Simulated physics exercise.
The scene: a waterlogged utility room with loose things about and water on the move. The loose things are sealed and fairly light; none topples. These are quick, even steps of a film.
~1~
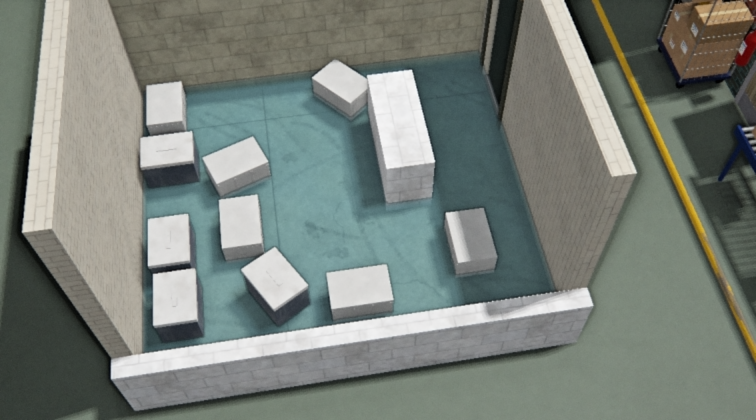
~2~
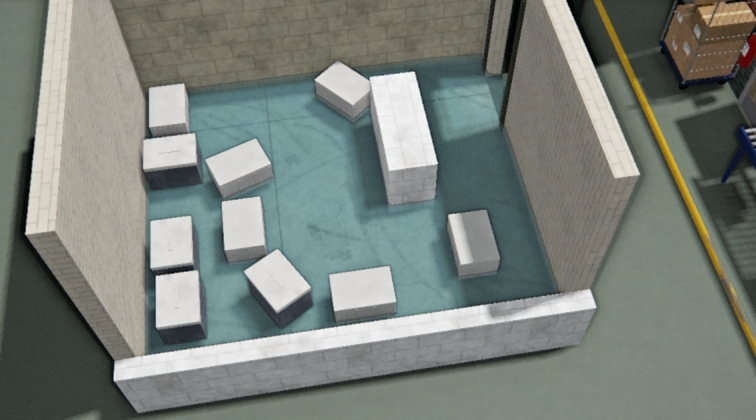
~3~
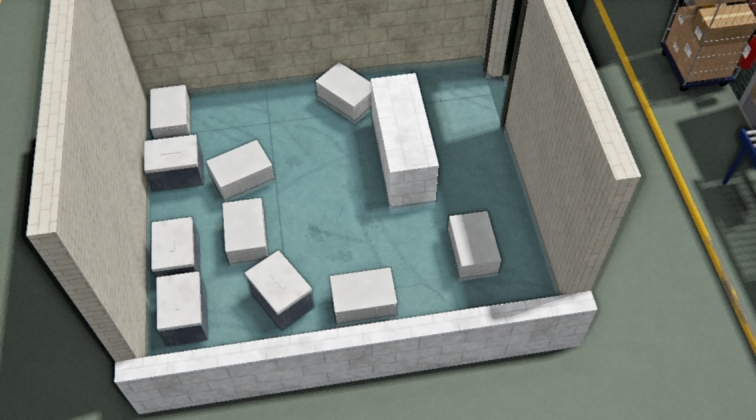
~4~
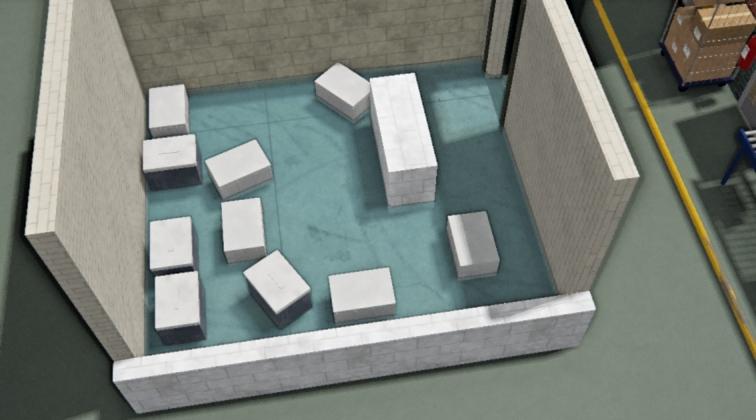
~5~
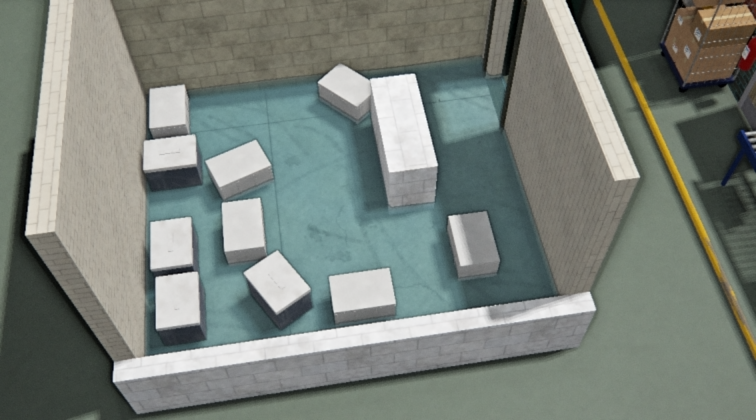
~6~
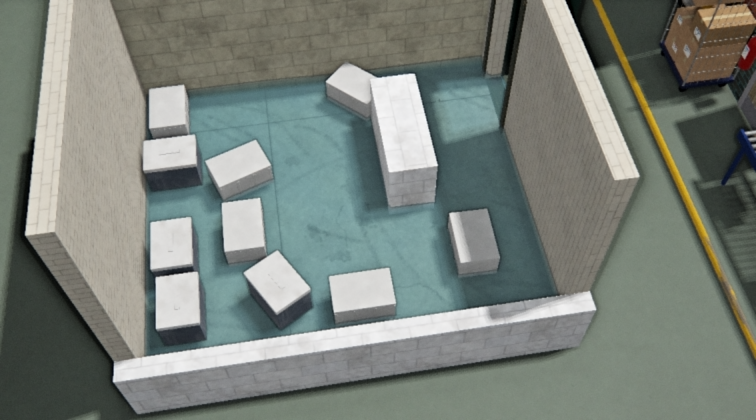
A pale block near the back wall drifts slightly to the right behind the long white block in the shallow blue-green water, while the other blocks scattered around the walled room stay almost still.
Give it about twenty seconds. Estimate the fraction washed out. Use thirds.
It is under a third.
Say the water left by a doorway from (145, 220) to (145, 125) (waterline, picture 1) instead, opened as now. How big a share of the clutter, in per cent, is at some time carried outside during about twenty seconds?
About 80 per cent.
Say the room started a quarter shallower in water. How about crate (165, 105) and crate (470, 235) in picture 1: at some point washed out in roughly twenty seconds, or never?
As listed: Still in, washed out.
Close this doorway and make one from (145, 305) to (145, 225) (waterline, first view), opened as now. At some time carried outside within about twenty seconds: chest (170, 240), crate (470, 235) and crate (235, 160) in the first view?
As listed: Out, no, washed out.
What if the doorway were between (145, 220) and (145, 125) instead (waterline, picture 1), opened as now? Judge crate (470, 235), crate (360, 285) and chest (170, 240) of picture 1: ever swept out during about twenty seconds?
As listed: Stays, left behind, gone.
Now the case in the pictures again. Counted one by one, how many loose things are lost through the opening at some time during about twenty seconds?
The number is 2.
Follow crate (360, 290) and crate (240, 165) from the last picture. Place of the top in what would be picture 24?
Around (423, 277) and (267, 156).
A moment on, 0 of 10 are out; 10 afloat.
Next, 1 of 10 are out; 8 afloat.
Later, 2 of 10 are out; 8 afloat.
In the end, 2 of 10 are out; 8 afloat.
